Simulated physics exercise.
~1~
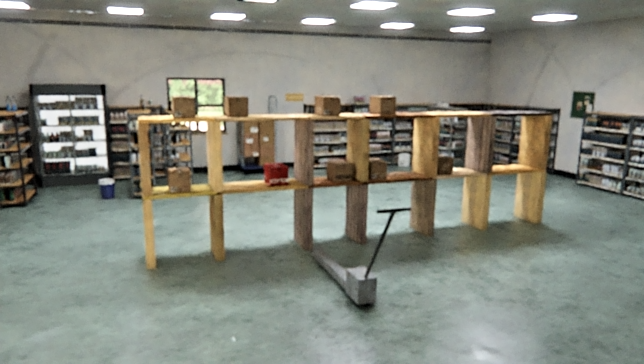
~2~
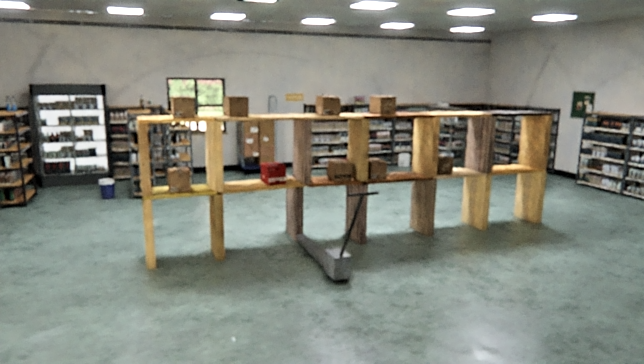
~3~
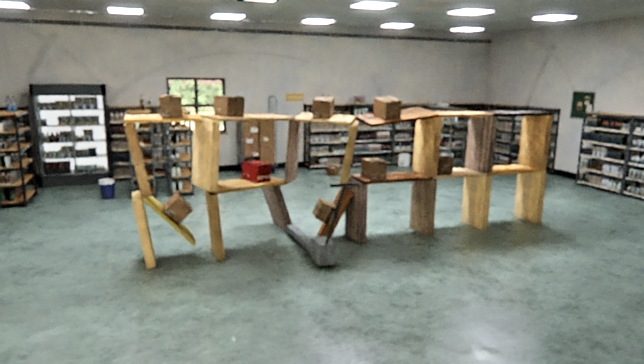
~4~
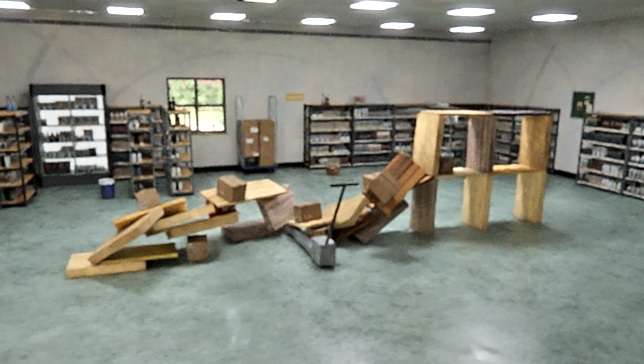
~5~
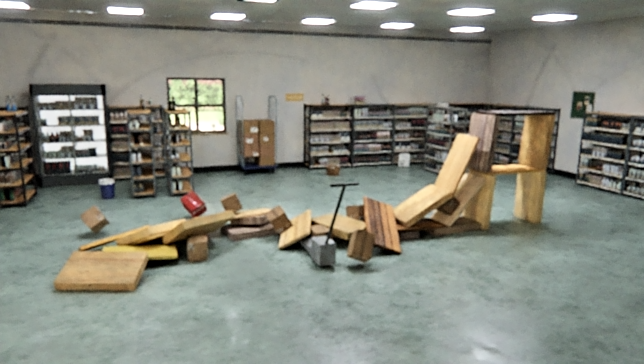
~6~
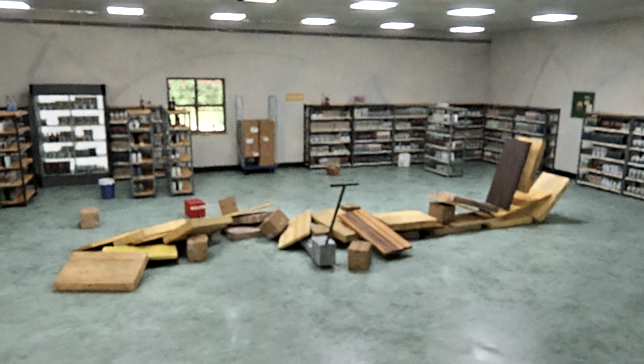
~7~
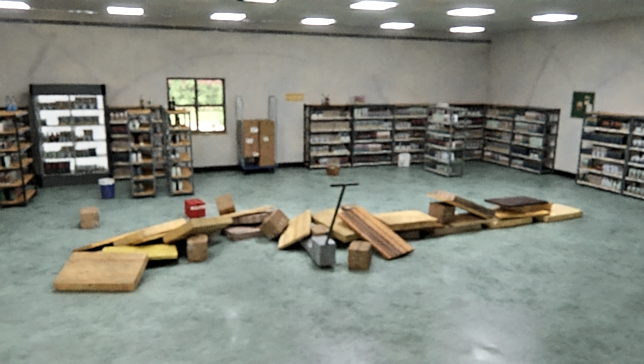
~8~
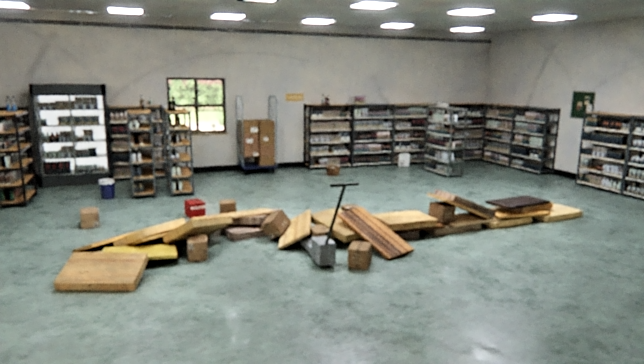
In a wide storeroom with a green floor, shelving along its walls and a window at the back, a still view takes in a long two-tier row of loose boards on upright timber slabs. Brown cartons sit on both tiers, with a red carton and a yellow board on the lower one at left. A grey jack with a tall handle slides in against the foot of an upright. The left spans buckle and crash down, the red carton tumbling over. The collapse then runs rightward until the last uprights topple, leaving everything lying flat and still, the jack among the boards.
